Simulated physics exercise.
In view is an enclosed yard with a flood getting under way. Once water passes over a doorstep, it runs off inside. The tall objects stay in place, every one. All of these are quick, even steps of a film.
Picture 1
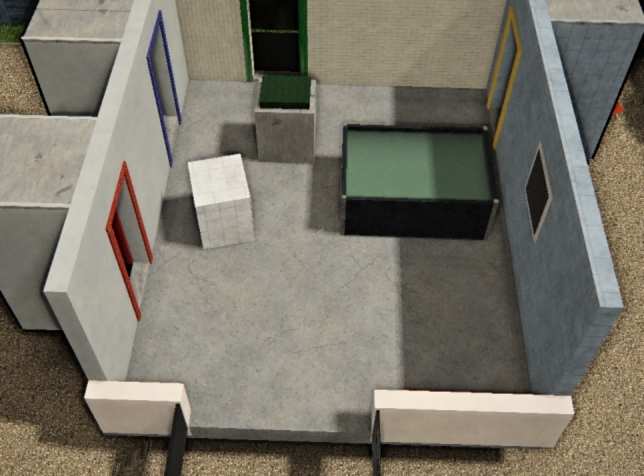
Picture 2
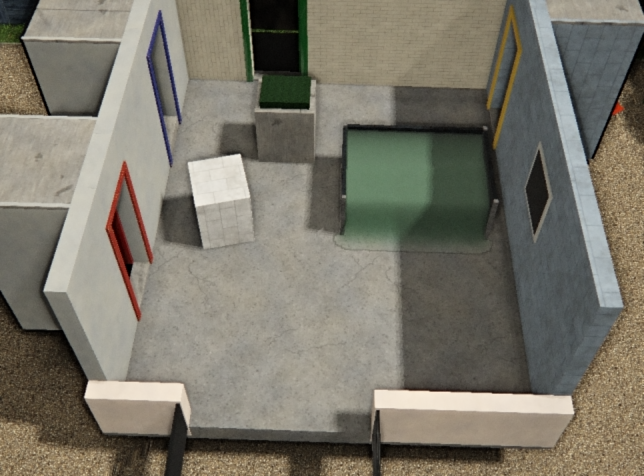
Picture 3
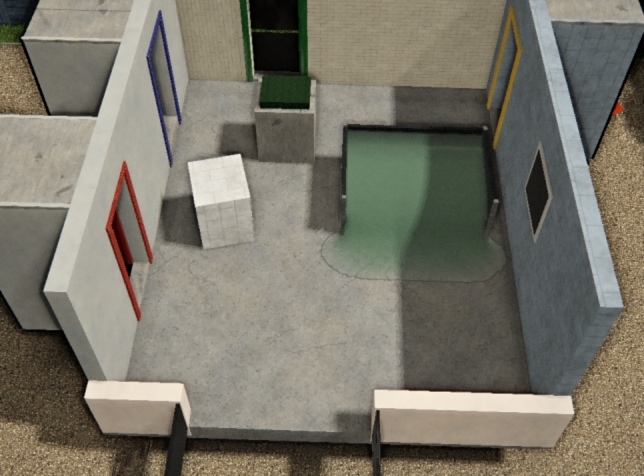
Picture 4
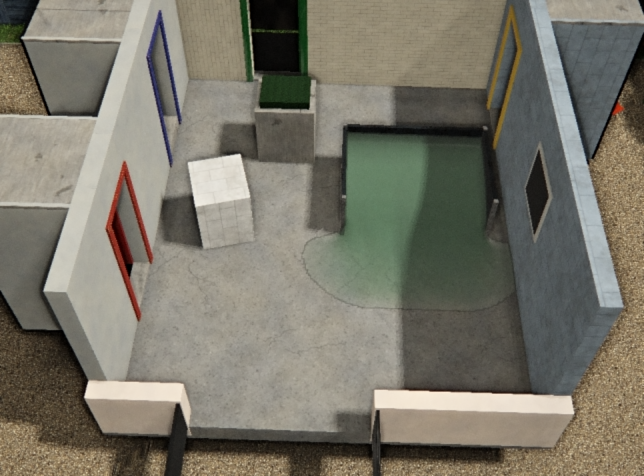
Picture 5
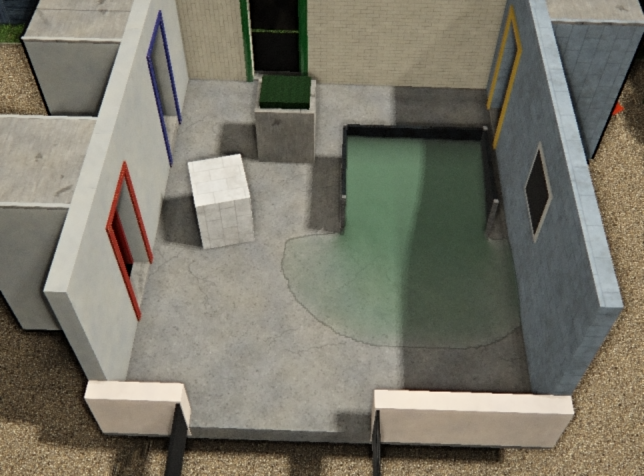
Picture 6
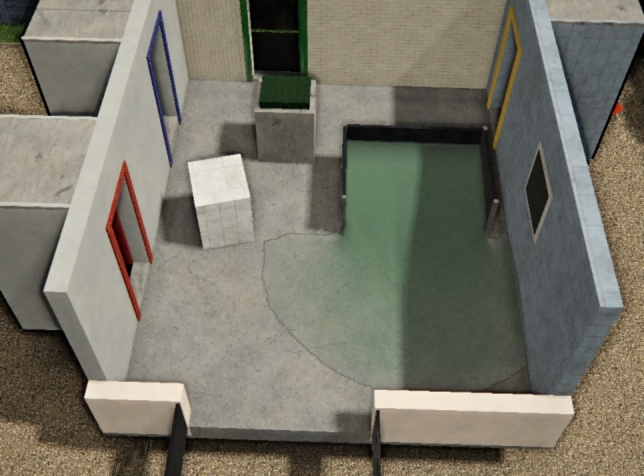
Greenish water spreads from a dark-walled tank at the right of a grey walled yard, seen from high above through a still camera. A white block and a grey block with a green top stand left of the tank, among red, blue, green and yellow door surrounds. The tank's near side disappears, and the water fans forward and leftward across the floor, reaching the right wall.
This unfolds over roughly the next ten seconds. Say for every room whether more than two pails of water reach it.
One by one: Red door: Above two buckets, green door: Two buckets at most, blue door: Two buckets at most, yellow door: Two buckets at most.
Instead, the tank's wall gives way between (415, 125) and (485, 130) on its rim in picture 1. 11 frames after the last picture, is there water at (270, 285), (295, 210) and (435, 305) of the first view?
Taking the points in order: Unwetted, unwetted and unwetted.
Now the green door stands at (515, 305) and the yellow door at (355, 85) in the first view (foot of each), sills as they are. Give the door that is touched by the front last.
I'd go with the one in yellow.
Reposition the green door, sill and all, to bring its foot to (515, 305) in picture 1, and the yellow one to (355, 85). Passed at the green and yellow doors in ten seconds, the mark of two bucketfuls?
As I see it, the green door crosses the line and the yellow door does not reach it.
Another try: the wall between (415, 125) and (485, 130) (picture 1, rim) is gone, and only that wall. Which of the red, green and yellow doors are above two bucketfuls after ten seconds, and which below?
Against the threshold, the red door misses it, the green door beats it and the yellow door beats it.
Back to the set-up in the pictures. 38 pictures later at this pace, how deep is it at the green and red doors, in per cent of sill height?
Approx. 0 % then 200 %.
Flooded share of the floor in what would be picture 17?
About 40 %.
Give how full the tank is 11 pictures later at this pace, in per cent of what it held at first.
20 % or so.
A moment on, water covers 40 % of the floor; the red door not reached, the green door not reached, the blue door not reached, the yellow door not reached.
Next, water covers 40 % of the floor; the red door not reached, the green door not reached, the blue door not reached, the yellow door not reached.
Then, water covers 40 % of the floor; the red door not reached, the green door not reached, the blue door not reached, the yellow door not reached.
Later, water covers 65 % of the floor; the red door over two buckets in, the green door not reached, the blue door wet at the sill, nothing in, the yellow door wet at the sill, nothing in.
In the end, water covers 90 % of the floor; the red door over two buckets in, the green door wet at the sill, nothing in, the blue door wet at the sill, nothing in, the yellow door wet at the sill, nothing in.
